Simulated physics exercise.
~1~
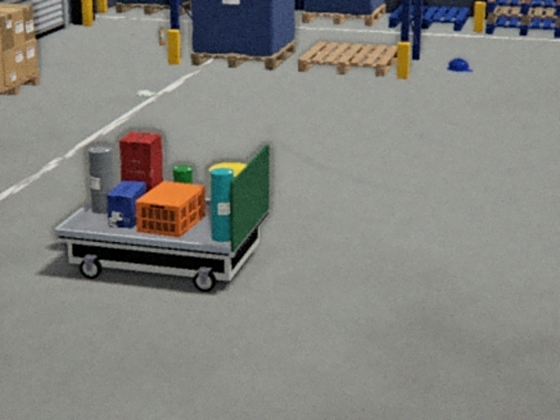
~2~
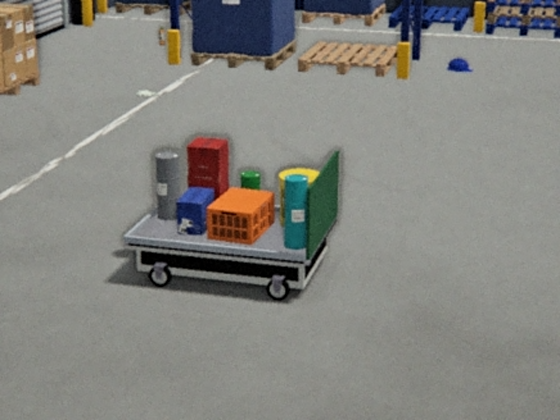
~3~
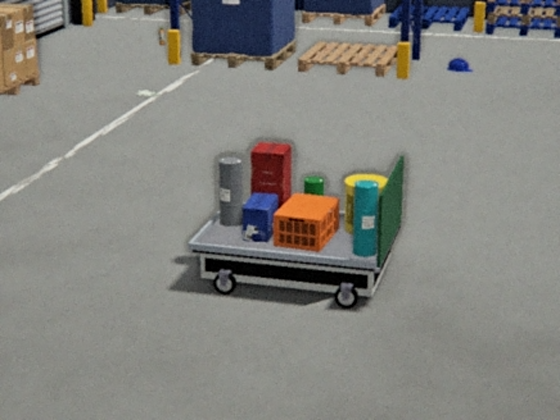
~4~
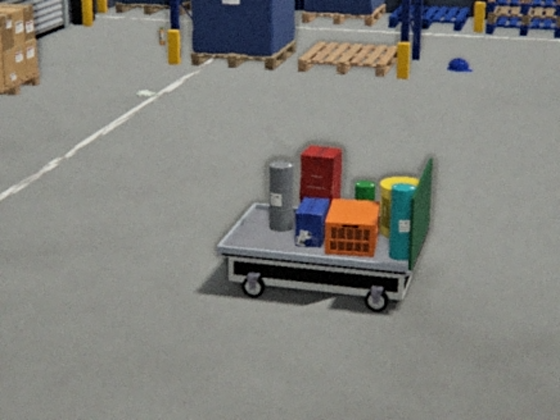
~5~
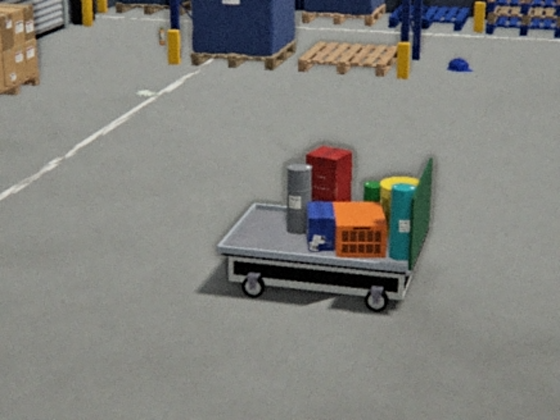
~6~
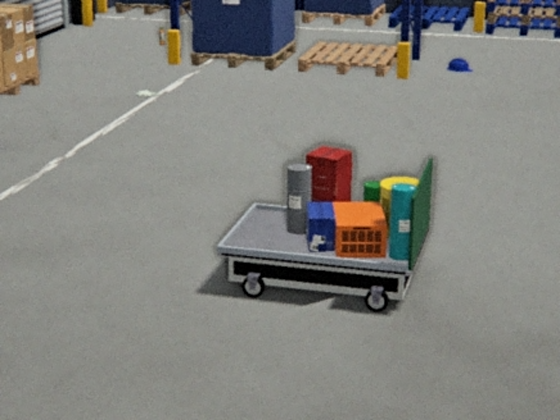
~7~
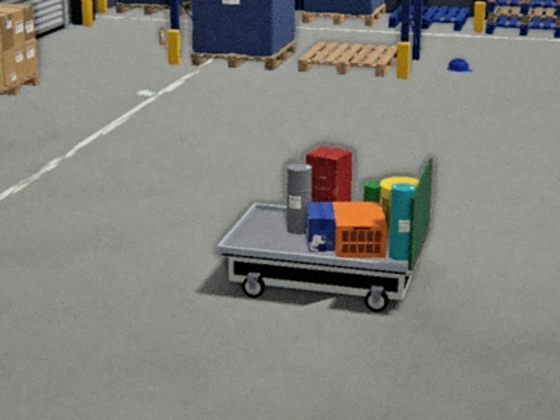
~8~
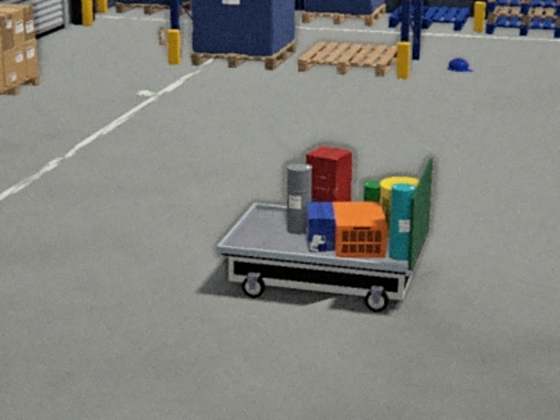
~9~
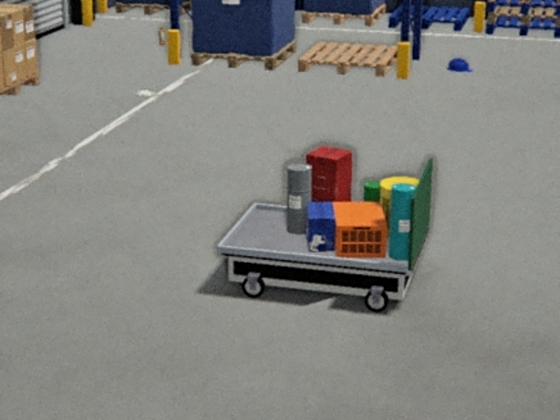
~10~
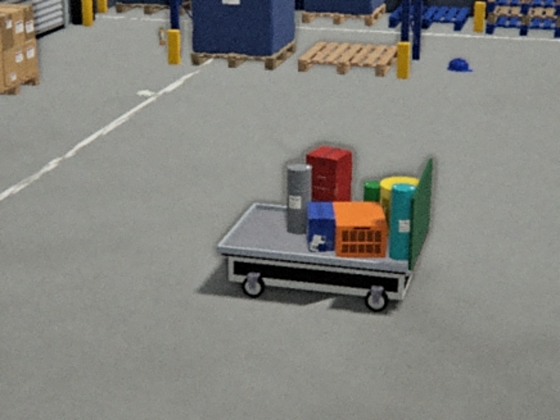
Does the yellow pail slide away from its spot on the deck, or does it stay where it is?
The yellow pail stays where it is on the deck, near the green board, as the cart comes to a stop.
